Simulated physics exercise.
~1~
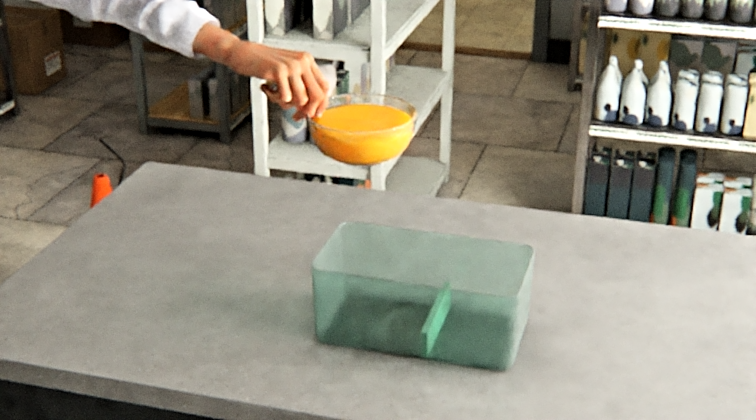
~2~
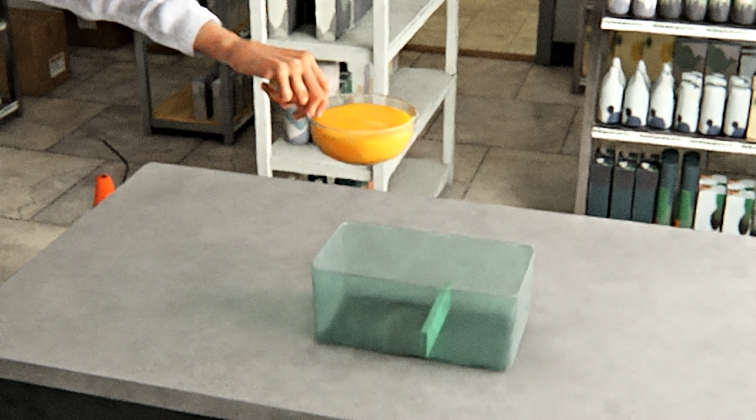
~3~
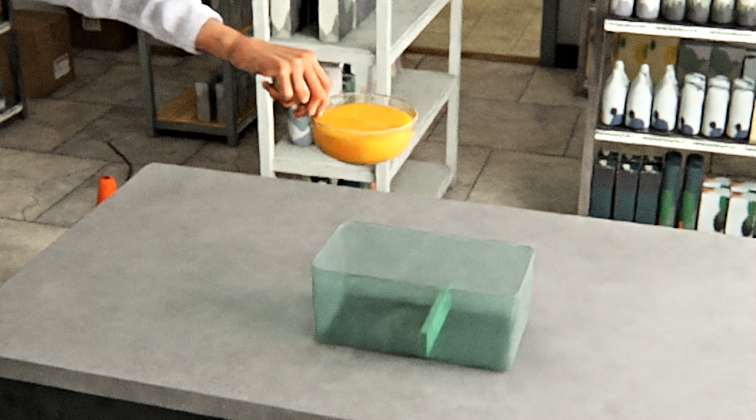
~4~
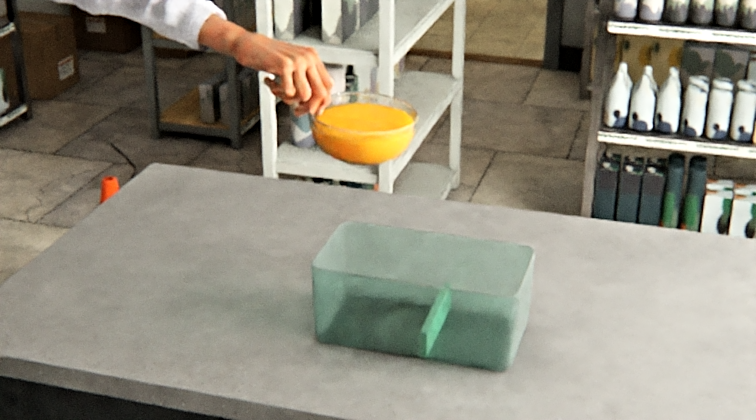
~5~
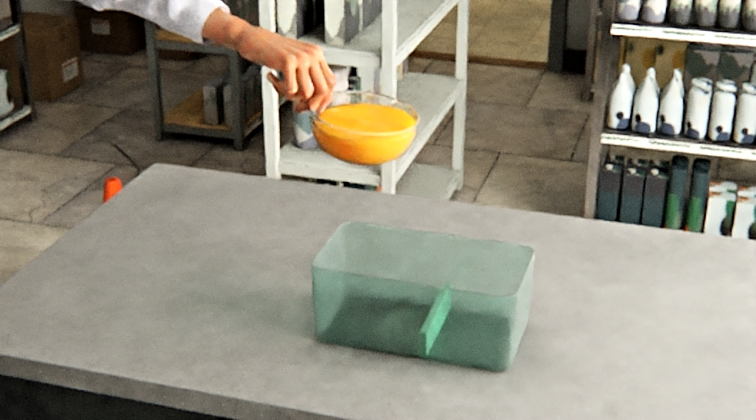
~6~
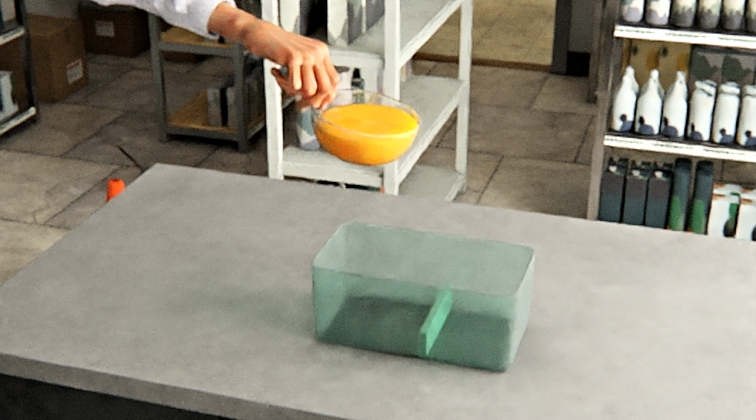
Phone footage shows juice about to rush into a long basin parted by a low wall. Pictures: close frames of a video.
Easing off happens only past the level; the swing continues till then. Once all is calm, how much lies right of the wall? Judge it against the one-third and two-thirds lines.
Looks to me like the right side of the wall gets upwards of two thirds.
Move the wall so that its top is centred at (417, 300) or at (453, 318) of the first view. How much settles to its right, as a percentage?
Roughly 90 per cent first and roughly 55 per cent second.
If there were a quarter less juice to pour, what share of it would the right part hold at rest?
About 75 in a hundred.
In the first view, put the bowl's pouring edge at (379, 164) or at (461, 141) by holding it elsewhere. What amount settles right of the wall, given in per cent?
First try 10 %, second try 80 %.
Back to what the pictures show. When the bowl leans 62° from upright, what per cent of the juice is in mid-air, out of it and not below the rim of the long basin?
That works out near 40 percent.
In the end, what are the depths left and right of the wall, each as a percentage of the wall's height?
On the left it sits near 10, while on the right it sits near 60.
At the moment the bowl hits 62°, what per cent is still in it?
Looks like roughly 40 percent is still held.
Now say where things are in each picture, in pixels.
It leans 0°; its right rim is at (414, 119); the juice meets the walls at (314, 115) and (413, 126); the long basin's rim runs from (326, 245) to (527, 272); the wall's top is at (437, 307), in the first frame.
It leans 0°; its right rim is at (414, 119); the juice meets the walls at (315, 114) and (413, 126), in the second frame.
It leans 2°; its right rim is at (415, 121); the juice meets the walls at (315, 114) and (413, 126), in the third frame.
It leans 4°; its right rim is at (415, 122); the juice meets the walls at (316, 113) and (414, 126), in the fourth frame.
It leans 7°; its right rim is at (416, 125); the juice meets the walls at (317, 113) and (415, 126), in the fifth frame.
It leans 11°; its right rim is at (417, 129); the juice meets the walls at (318, 113) and (416, 126), in the sixth frame.
A moment on, the bowl is tipped part way and 41 per cent is still to pour, 2 is left of the wall and 18 right of it.
Next, the bowl is tipped on its side and 2 per cent is still to pour, 12 is left of the wall and 78 right of it.
Then the bowl is tipped right over and 0 per cent is still to pour, 20 is left of the wall and 78 right of it.
Later the bowl is tipped right over and 0 per cent is still to pour, 21 is left of the wall and 78 right of it.
Finally, 21 per cent lies left of the wall, 78 right of it and 1 outside.
